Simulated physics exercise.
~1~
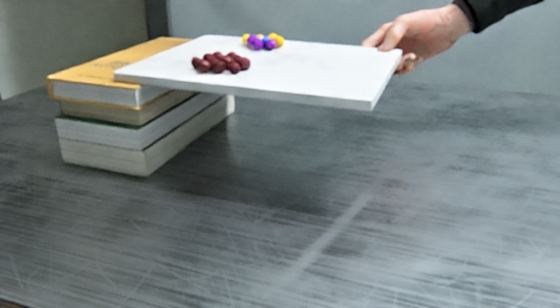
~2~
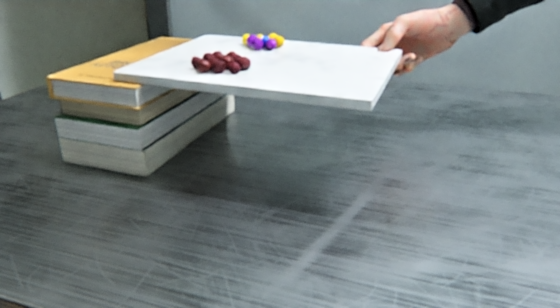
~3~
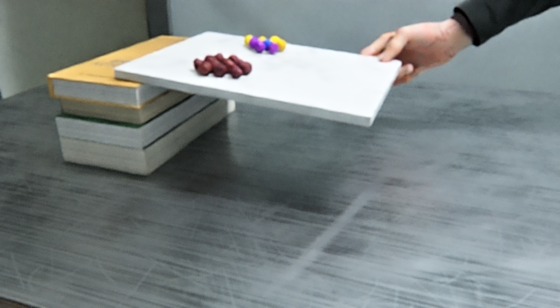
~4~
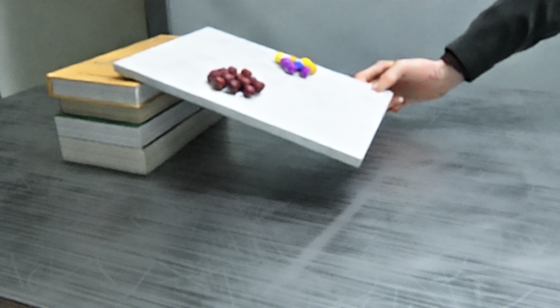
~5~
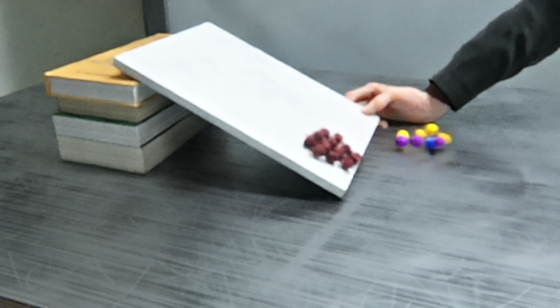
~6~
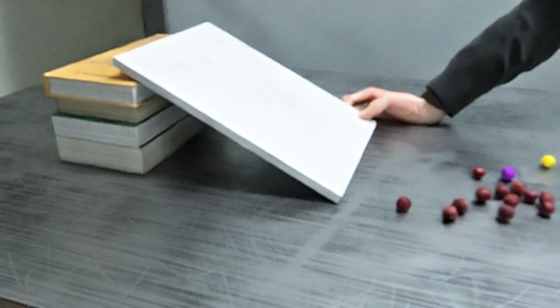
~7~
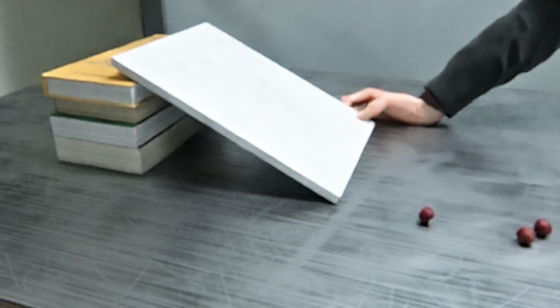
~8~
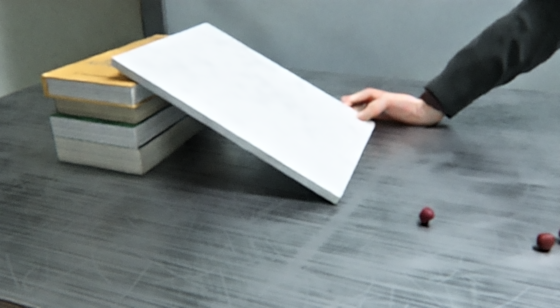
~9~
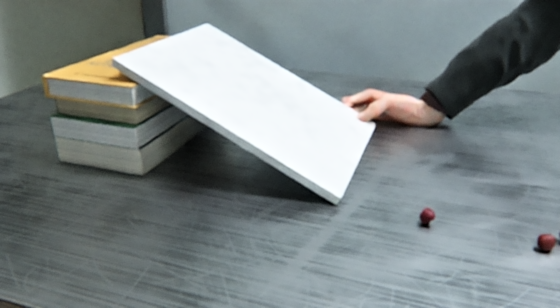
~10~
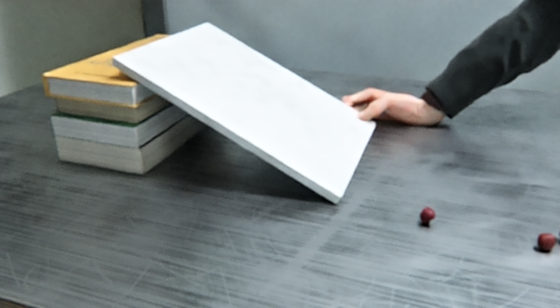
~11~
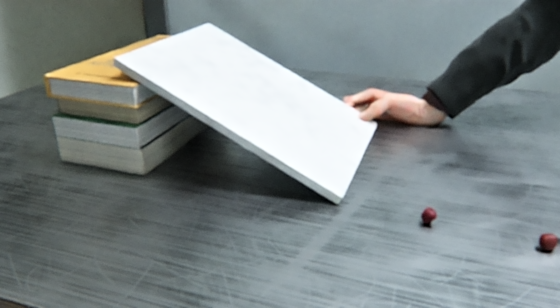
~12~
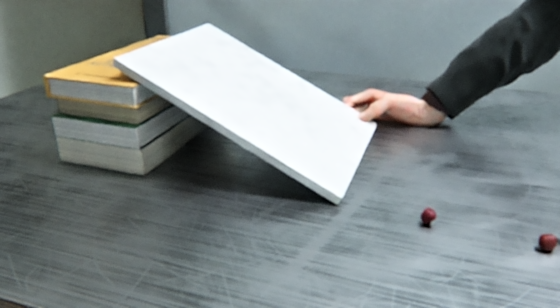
A hand lowered one end of a white board propped on a stack of books, and the dark red balls and the yellow and purple ones rolled down and away to the right, leaving just two red balls in sight on the dark table.
